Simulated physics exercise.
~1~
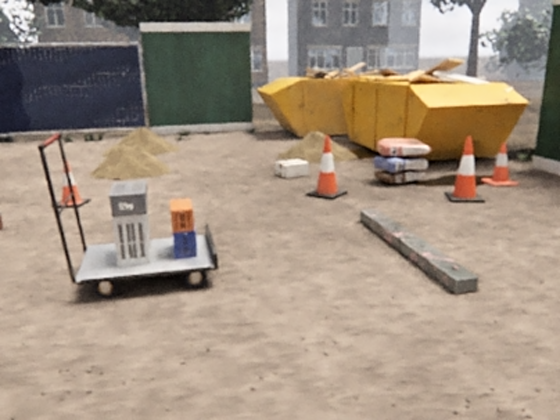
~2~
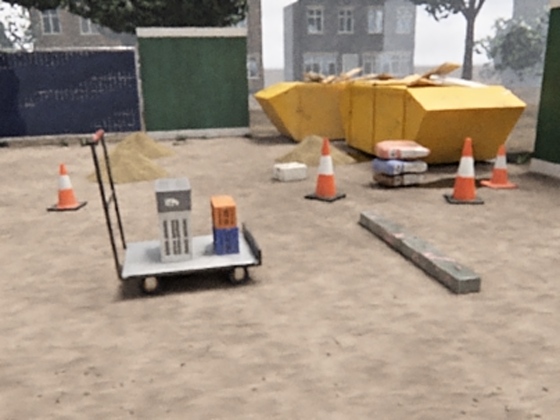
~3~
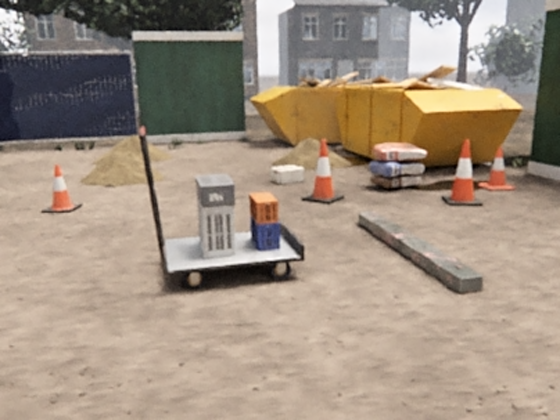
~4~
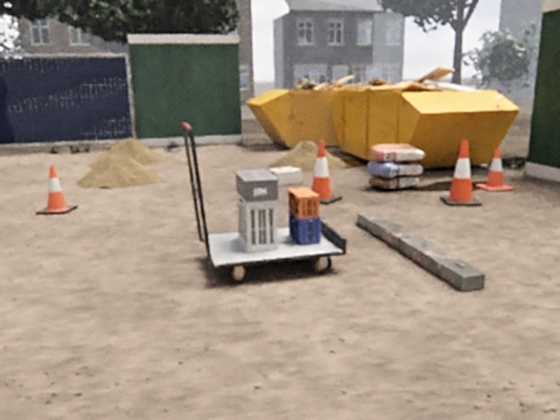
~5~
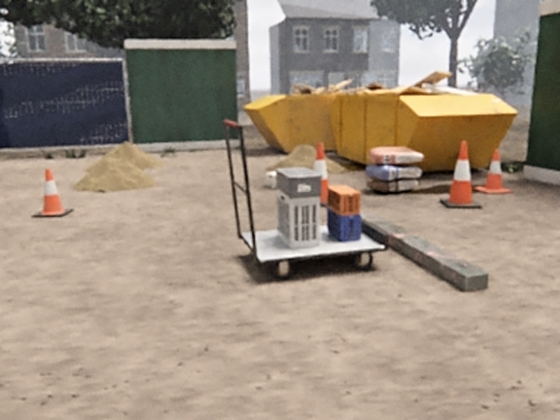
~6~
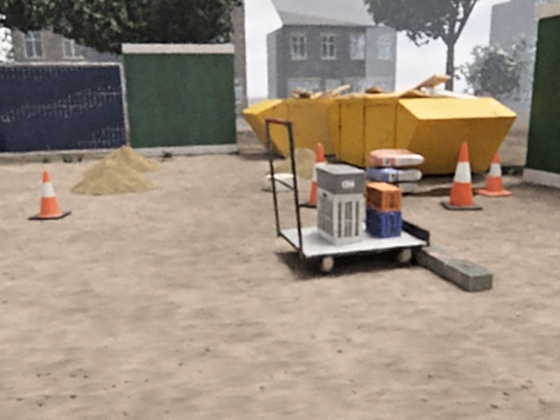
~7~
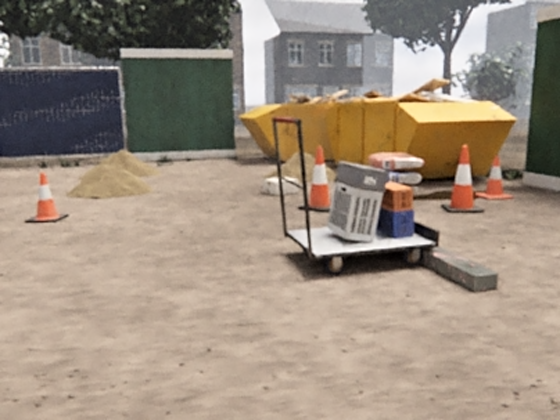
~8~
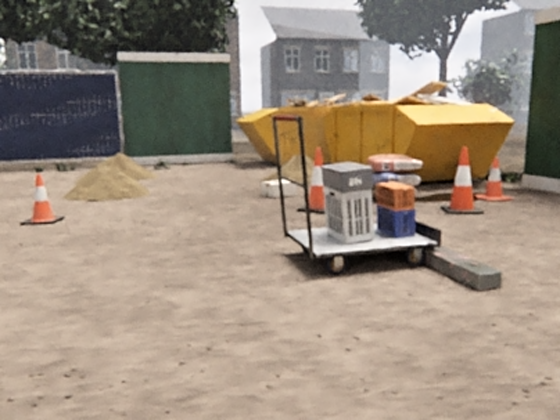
A flat trolley carrying a grey tote on a white crate and an orange crate on a blue one rolled right across a dirt yard and stopped against a kerb. The taller stack tipped forward, then settled back upright, with everything still aboard.
